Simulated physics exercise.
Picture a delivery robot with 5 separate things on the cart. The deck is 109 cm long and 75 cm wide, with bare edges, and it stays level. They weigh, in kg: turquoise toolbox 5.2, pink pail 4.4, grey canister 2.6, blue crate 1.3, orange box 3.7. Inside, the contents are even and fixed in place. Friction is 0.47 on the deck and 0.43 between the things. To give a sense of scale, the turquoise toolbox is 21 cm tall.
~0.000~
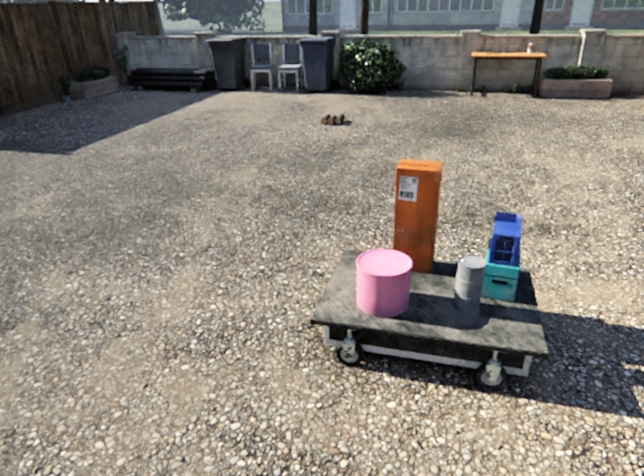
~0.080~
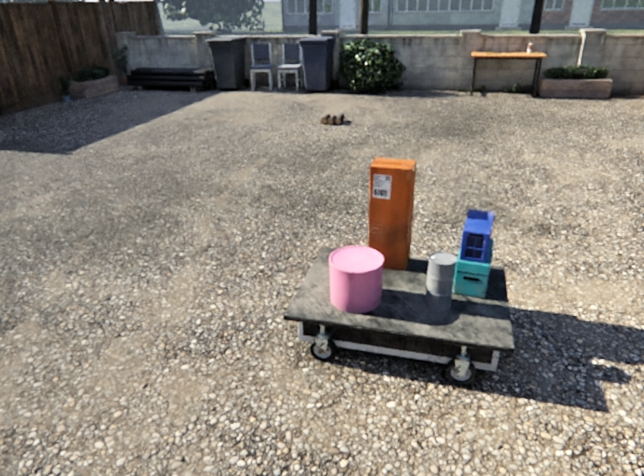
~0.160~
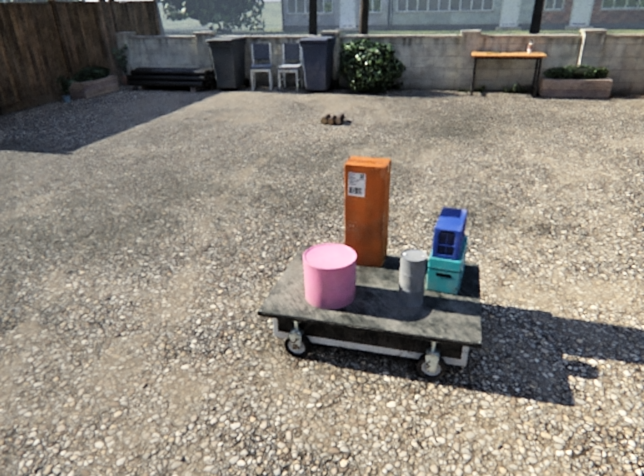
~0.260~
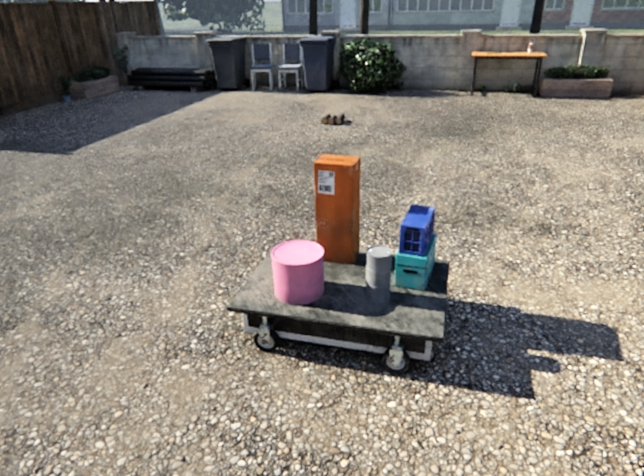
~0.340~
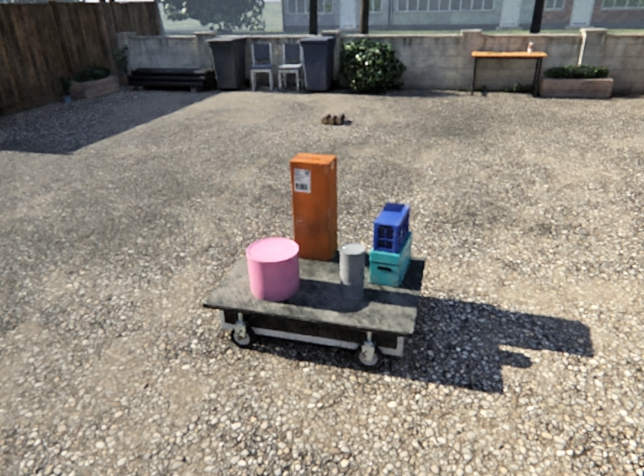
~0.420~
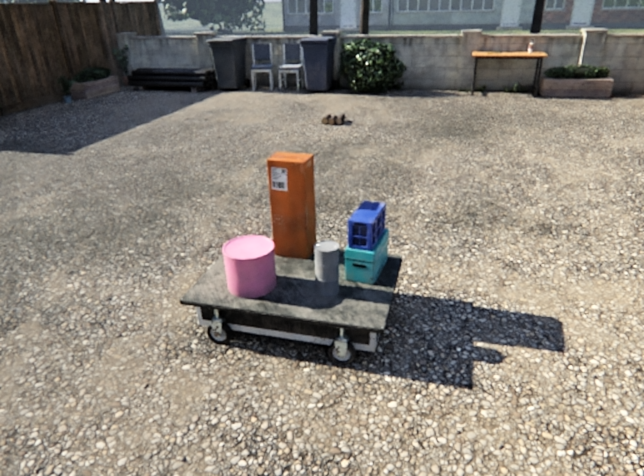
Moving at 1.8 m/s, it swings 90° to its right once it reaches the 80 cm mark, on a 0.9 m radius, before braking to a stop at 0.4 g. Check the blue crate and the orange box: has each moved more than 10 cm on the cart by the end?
Blue crate - no; orange box - yes.
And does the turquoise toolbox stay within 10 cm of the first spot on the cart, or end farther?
As for the turquoise toolbox, it stays where it was.
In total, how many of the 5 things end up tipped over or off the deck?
I get 3.
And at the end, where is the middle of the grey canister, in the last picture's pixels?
Roughly pixel (301, 160).
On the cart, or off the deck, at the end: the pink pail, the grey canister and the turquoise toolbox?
Final state - the pink pail ends out of bounds; the grey canister stays within bounds; the turquoise toolbox stays within bounds.
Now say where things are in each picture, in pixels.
In the first frame, 0 cm covered; blue crate (505, 238); orange box (416, 217).
In the second frame, 14 cm covered; grey canister (440, 281); turquoise toolbox (474, 266).
In the third frame, 29 cm covered; pink pail (330, 276); grey canister (412, 278).
In the fourth frame, 47 cm covered; turquoise toolbox (416, 259); pink pail (299, 272).
In the fifth frame, 61 cm covered; grey canister (352, 271); turquoise toolbox (391, 256).
In the sixth frame, 76 cm covered; blue crate (367, 225); orange box (293, 207).
After 1.02 s, 184 cm covered, turned 57°; pink pail now off the deck; orange box on its side near (201, 193).
After 1.72 s, 289 cm covered, turned 90°; orange box now off the deck; grey canister leaning 14°.
At rest (3.9 s), off the deck, pink pail and orange box; tipped over on the cart, grey canister; the other 2 in place, give or take 10 cm. In the last view, blue crate near (284, 154), orange box near (233, 175).
